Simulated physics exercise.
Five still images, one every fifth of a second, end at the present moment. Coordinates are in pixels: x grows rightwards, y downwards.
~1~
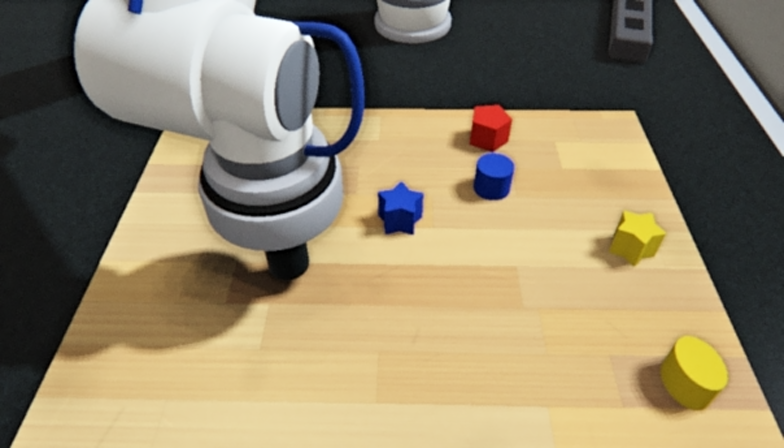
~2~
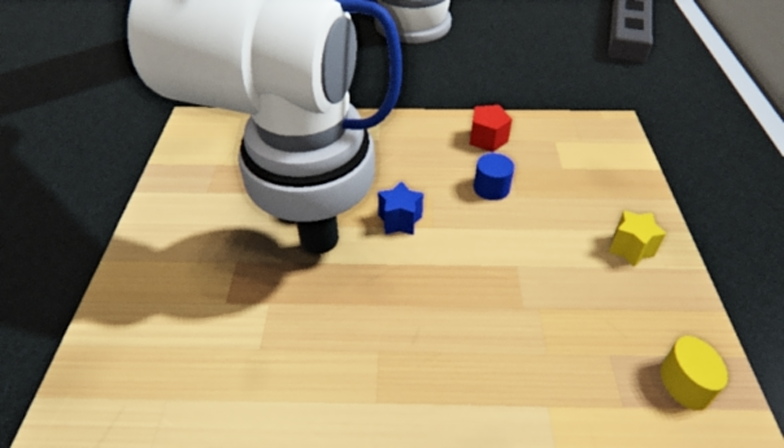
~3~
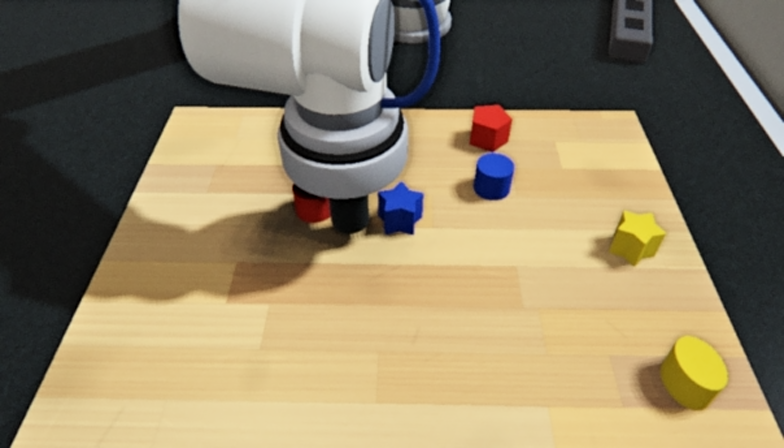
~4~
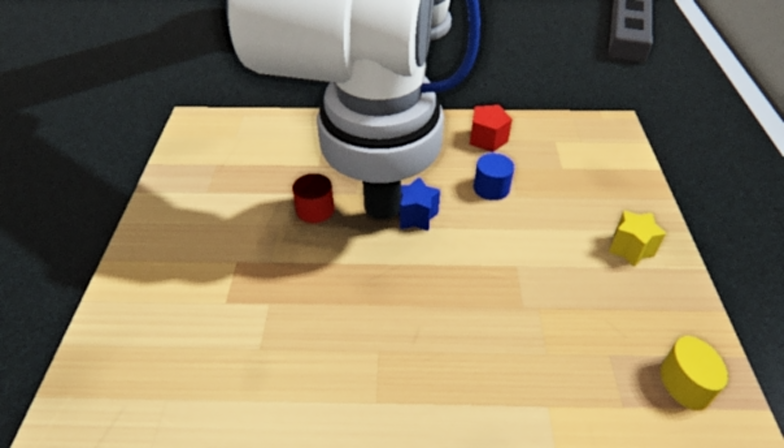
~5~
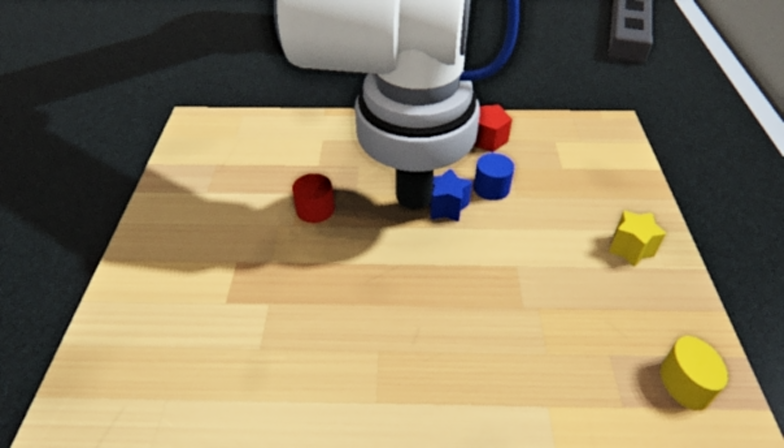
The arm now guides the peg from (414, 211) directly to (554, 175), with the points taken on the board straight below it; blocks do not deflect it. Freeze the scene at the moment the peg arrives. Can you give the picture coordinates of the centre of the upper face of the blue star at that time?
Put as a pixel place, it's (593, 151).
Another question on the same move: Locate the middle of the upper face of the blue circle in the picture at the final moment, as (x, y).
It should be at about (614, 137).
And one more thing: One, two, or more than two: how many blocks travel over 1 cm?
It will shift two blocks.
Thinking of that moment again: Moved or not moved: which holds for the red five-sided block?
That block stays.
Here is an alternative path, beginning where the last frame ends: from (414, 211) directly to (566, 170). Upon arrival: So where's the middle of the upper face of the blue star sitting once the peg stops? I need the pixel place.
In the picture, it is at (606, 147).
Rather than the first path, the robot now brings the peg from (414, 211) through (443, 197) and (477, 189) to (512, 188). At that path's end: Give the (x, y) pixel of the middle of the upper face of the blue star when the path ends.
Its top middle is near (551, 167).
What follows on the original path. One third of the way, peg (465, 186); blue star (500, 174); blue circle (523, 157).
Two thirds of the way, peg (513, 174); blue star (549, 162); blue circle (570, 147).
At the end, peg (557, 161); blue star (593, 151); red five-sided block in place; blue circle (614, 137).
